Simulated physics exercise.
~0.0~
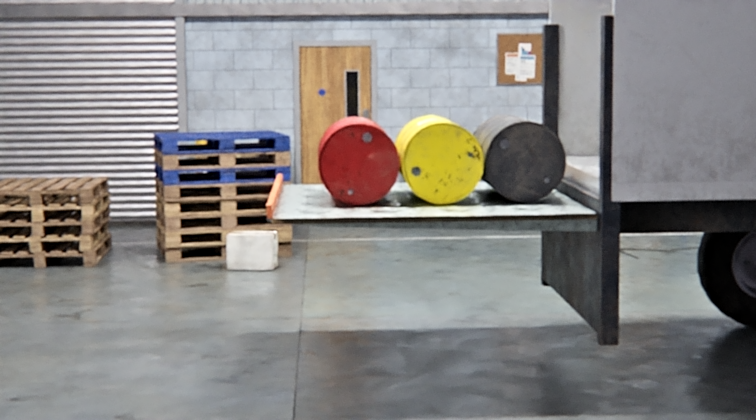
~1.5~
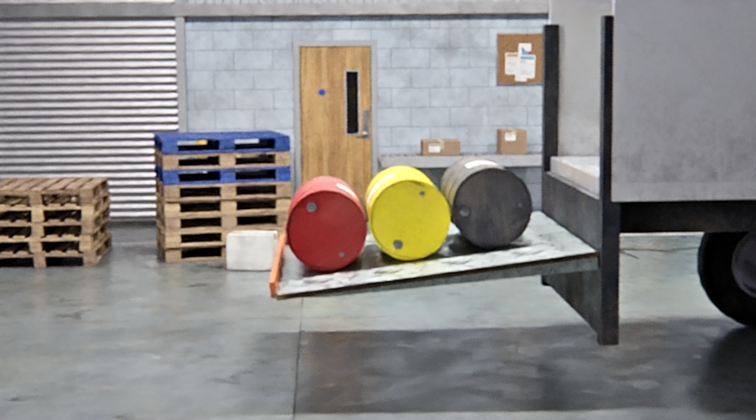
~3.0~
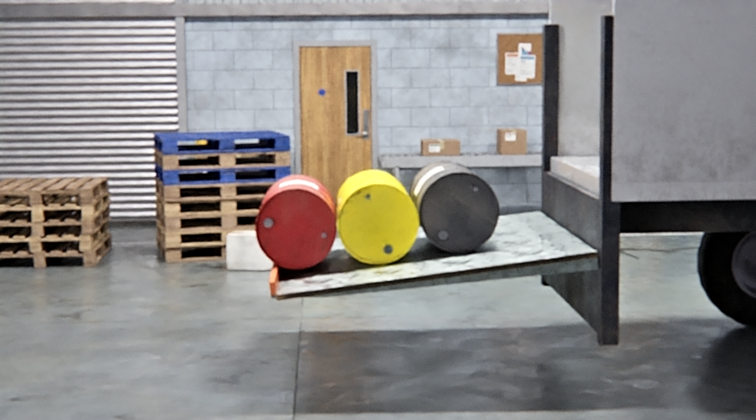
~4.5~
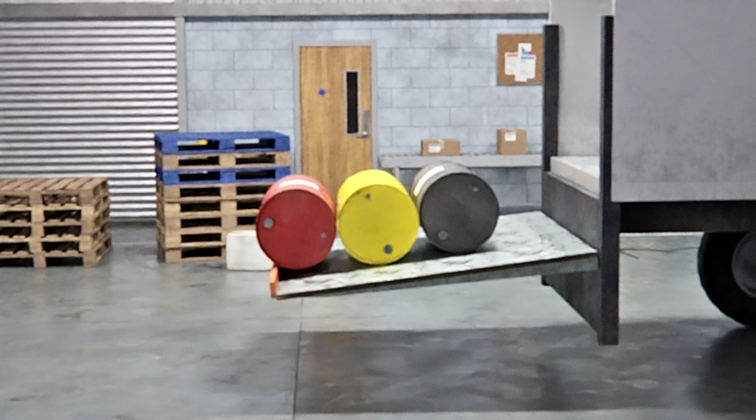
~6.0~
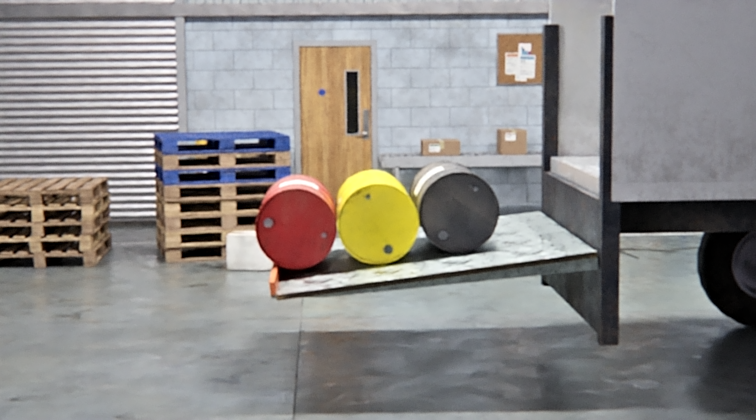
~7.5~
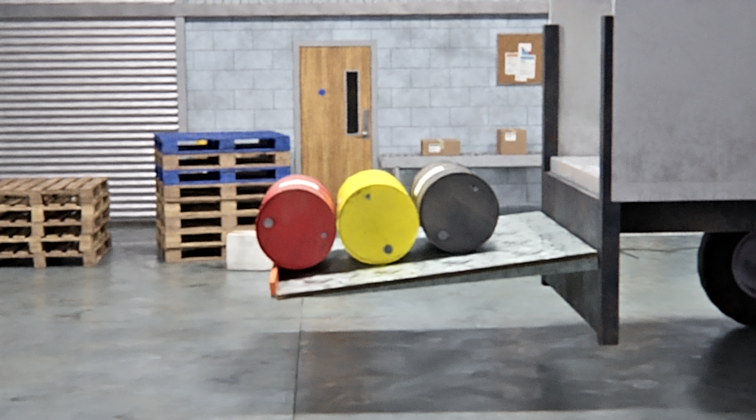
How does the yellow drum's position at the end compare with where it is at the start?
The yellow drum ends up lower and further to the left than where it starts, resting on the tilted platform between the red and black drums.
The clip shows red, yellow and black drums lying on a level platform behind a truck, which lowers and tilts down to the left. The drums roll left, and all come to rest on the sloping platform, the red one at its raised outer edge.
